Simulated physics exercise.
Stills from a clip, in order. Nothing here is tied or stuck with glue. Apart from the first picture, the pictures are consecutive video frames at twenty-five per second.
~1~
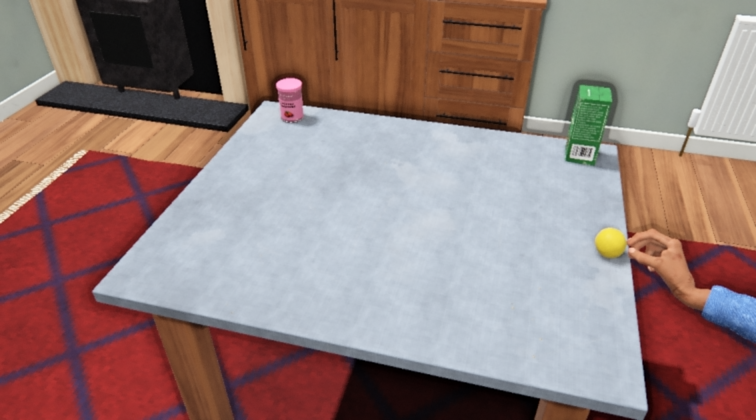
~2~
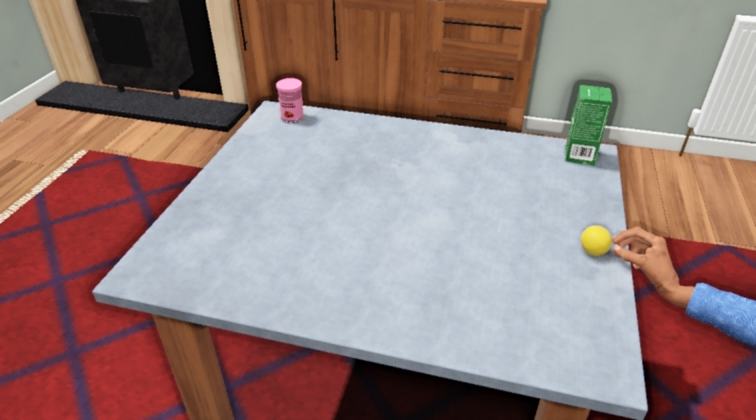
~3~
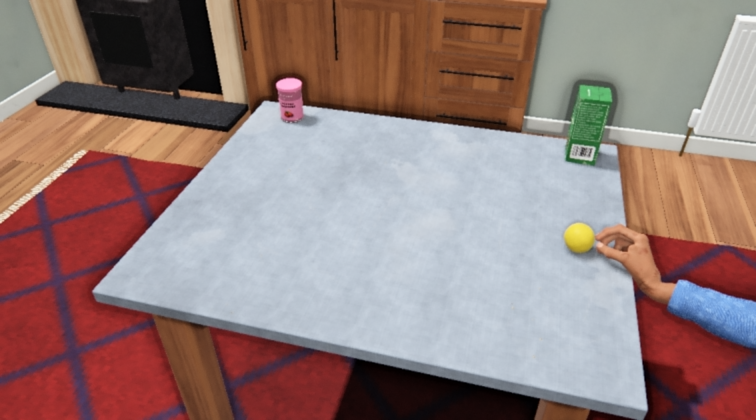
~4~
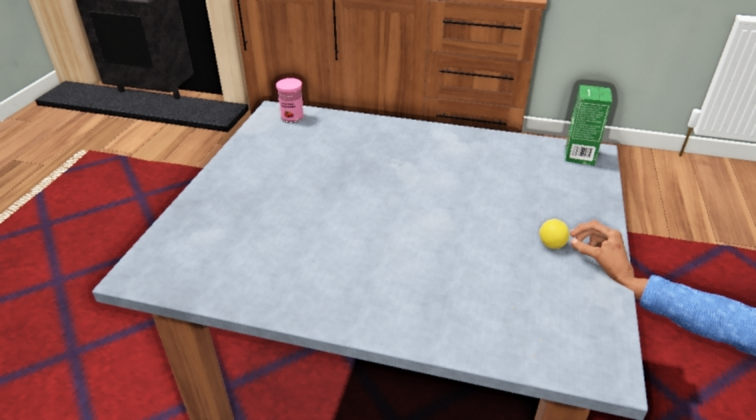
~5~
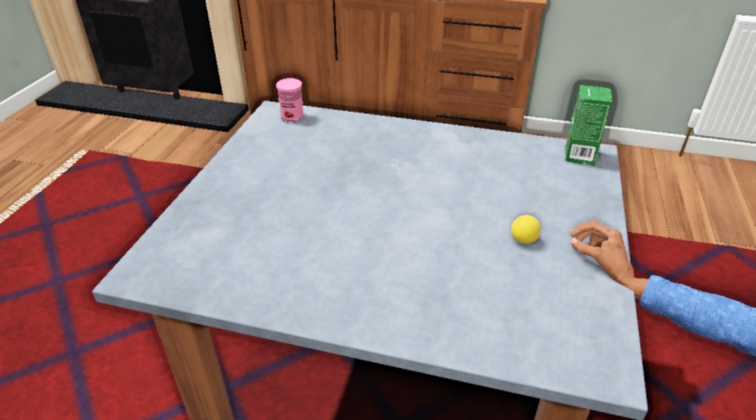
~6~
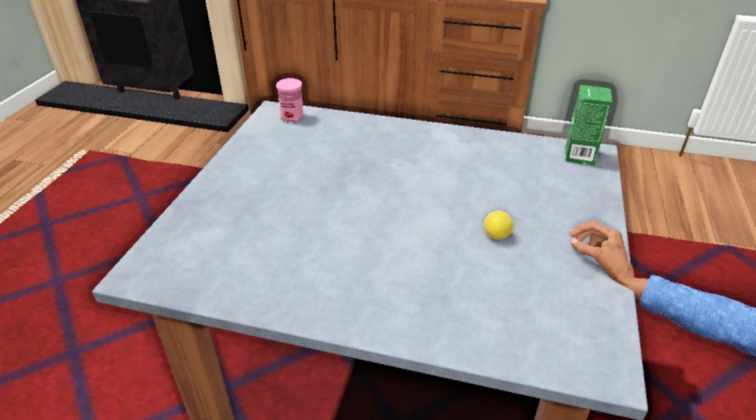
A hand in a blue sleeve pushed a small yellow lemon leftward across a pale table, then let go, and the lemon rolled farther left while a pink container and green box stayed still.
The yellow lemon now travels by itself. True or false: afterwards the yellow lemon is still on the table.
False.
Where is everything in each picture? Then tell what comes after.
Under the hand; yellow lemon (611, 243), in the first frame.
Under the hand; yellow lemon (596, 241), in the second frame.
Under the hand; yellow lemon (579, 238), in the third frame.
Yellow lemon (554, 234), in the fourth frame.
Yellow lemon (526, 230) rolled about its own width, in the fifth frame.
Yellow lemon (498, 225) rolled well along, in the sixth frame.
Then, 0.20 s after the last picture, yellow lemon rolled well along near (374, 205).
Then, 0.50 s after the last picture, yellow lemon rolled well along near (221, 181).
Then, 0.70 s after the last picture, yellow lemon now off the table.
Then, 1.00 s after the last picture, things are still on the move.
By the end, off the table, yellow lemon.
